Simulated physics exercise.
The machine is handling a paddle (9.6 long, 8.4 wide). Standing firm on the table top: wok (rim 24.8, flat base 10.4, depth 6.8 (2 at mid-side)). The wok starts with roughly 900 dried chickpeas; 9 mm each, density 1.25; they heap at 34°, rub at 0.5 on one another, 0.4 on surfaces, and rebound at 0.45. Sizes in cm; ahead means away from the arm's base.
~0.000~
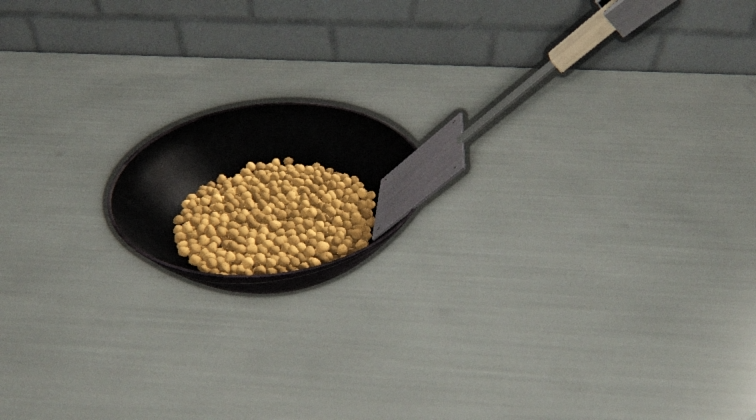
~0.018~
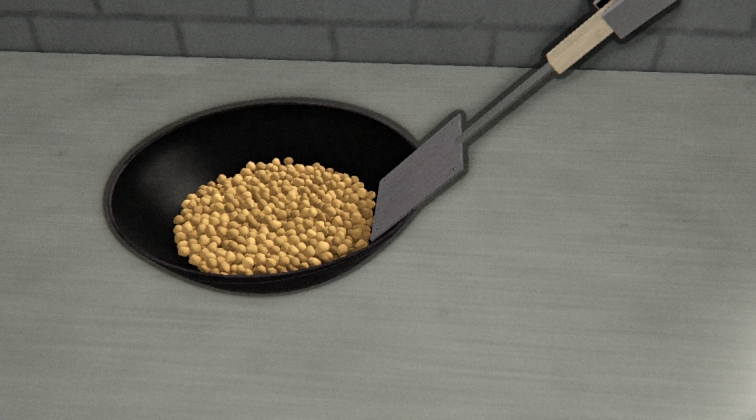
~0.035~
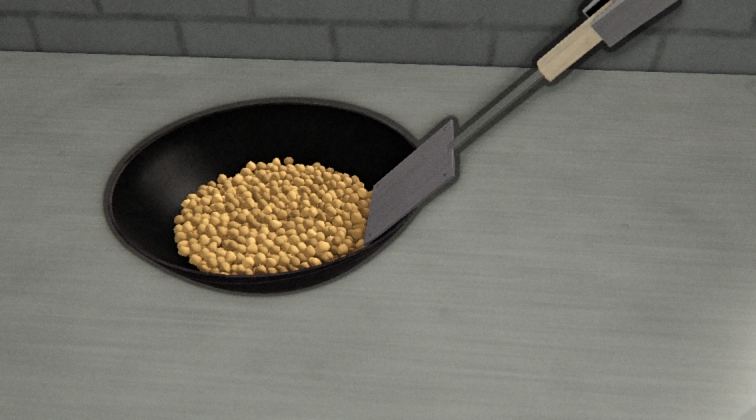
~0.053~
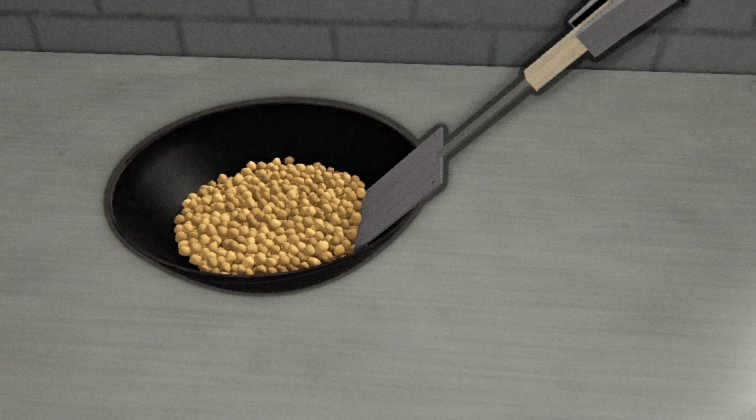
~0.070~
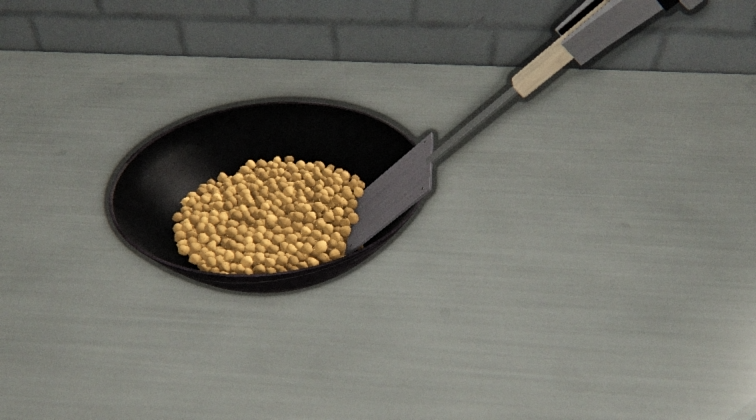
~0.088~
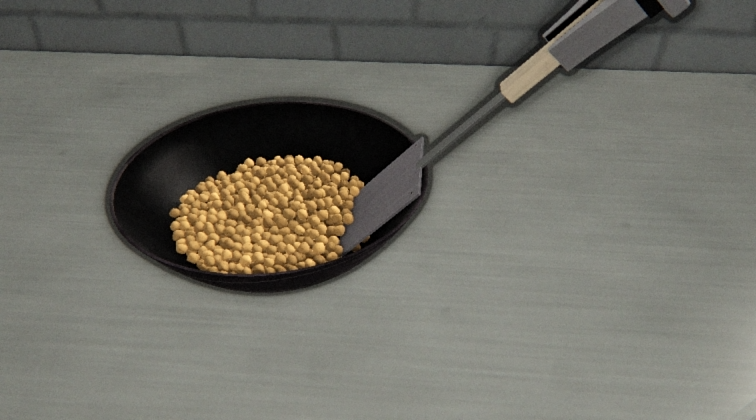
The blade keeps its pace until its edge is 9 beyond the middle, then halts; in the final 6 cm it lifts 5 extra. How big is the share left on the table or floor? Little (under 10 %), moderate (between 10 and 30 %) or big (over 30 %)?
On the table or floor the share is moderate, between 10 and 30 %.
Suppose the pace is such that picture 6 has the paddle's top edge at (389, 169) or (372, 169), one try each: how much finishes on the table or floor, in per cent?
About 35 and 35 per cent.
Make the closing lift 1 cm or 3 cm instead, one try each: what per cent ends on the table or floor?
About 25 and 25 per cent.
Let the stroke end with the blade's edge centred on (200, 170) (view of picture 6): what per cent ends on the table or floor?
About 0 per cent.
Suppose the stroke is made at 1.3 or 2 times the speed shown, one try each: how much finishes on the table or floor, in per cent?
Some 25 and 35 per cent.
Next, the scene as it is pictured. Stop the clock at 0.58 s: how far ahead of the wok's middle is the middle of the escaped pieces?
Some 18 cm.
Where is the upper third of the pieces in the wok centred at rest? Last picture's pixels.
At about (192, 197).
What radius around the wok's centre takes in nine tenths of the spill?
Roughly 35 cm.
After 0.20 s, sloping 47°, highest piece 5 above the table; 900 in the wok.
After 0.32 s, sloping 47°, highest piece 8 above the table; 900 in the wok.
After 0.58 s, sloping 47°, highest piece 9 above the table; 714 in the wok, 118 on the table or floor, 68 on the blade or in flight.
After 1.63 s, sloping 47°, highest piece 7 above the table; 714 in the wok, 186 on the table or floor.
At rest, 714 in the wok, 186 on the table or floor. That is 21 % on the table or floor.
